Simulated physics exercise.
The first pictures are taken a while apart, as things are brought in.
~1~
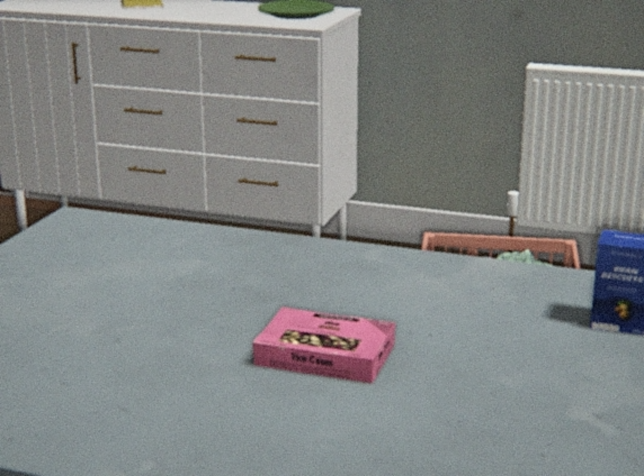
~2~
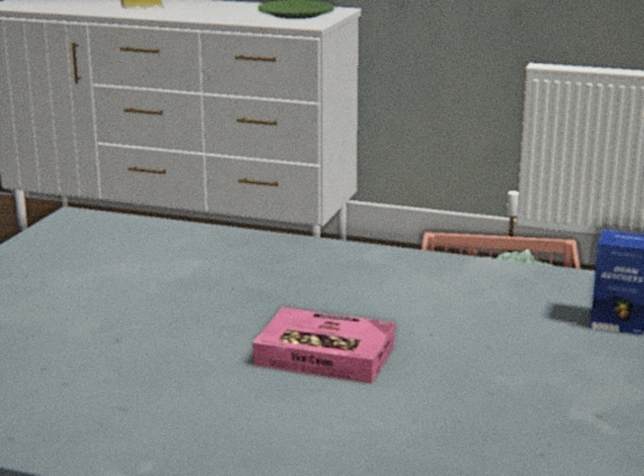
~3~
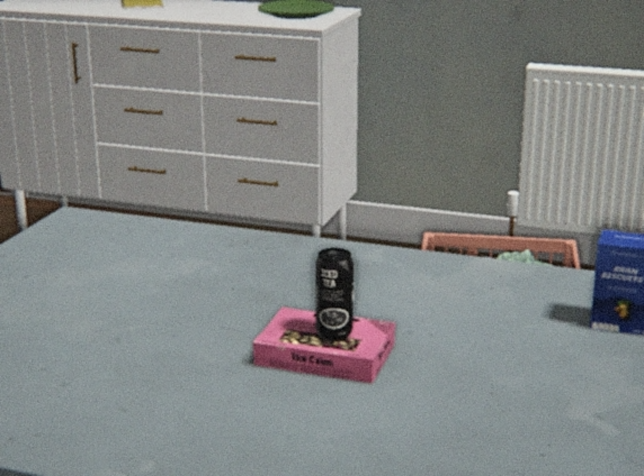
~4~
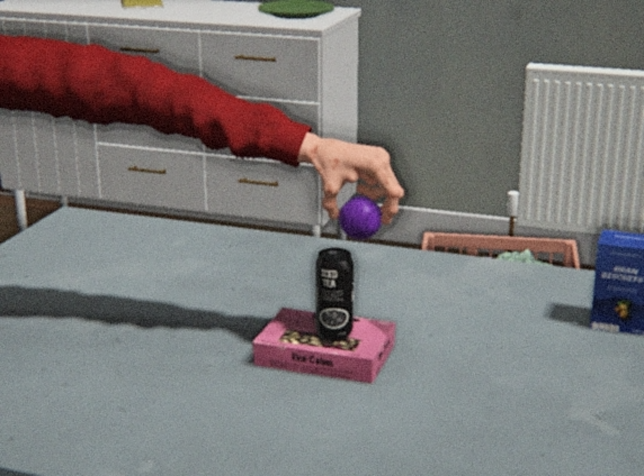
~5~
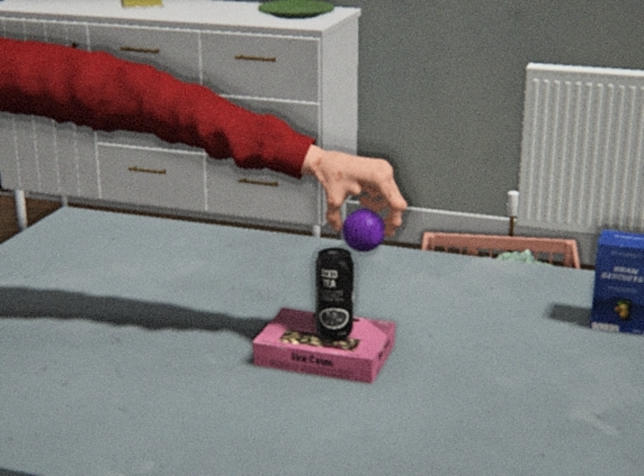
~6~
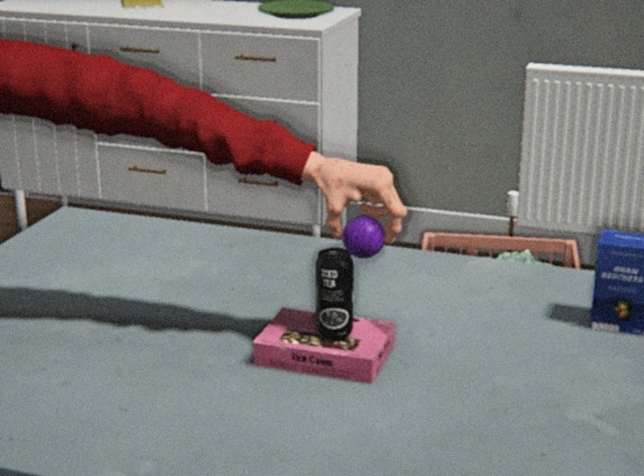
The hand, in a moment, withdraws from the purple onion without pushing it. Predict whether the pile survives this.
You'll see something goes over.
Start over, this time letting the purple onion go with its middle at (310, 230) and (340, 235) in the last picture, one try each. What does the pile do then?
Lab note - try 1: Collapse; try 2: No collapse.
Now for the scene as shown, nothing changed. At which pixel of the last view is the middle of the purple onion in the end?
In the final view it sits at roughly (424, 354).
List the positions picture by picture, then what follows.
The last thing is not in view yet; pink packet (325, 344), in the first frame.
The last thing is not in view yet; blue carton (625, 282), in the second frame.
The last thing is not in view yet; black can (334, 295), in the third frame.
Coming down; purple onion (361, 217); pink packet (325, 344), in the fourth frame.
Coming down; purple onion (364, 230); blue carton (625, 282), in the fifth frame.
Set down, still held; purple onion (364, 236); black can (334, 295), in the sixth frame.
Then, 0.30 s after the last picture, purple onion now fallen.
Then, 0.40 s after the last picture, things are still on the move.
Then, 0.50 s after the last picture, as before.
At rest, fallen, purple onion; the other 3 in place. Seen from the same camera at the end, purple onion near (424, 354). The pile gives way.
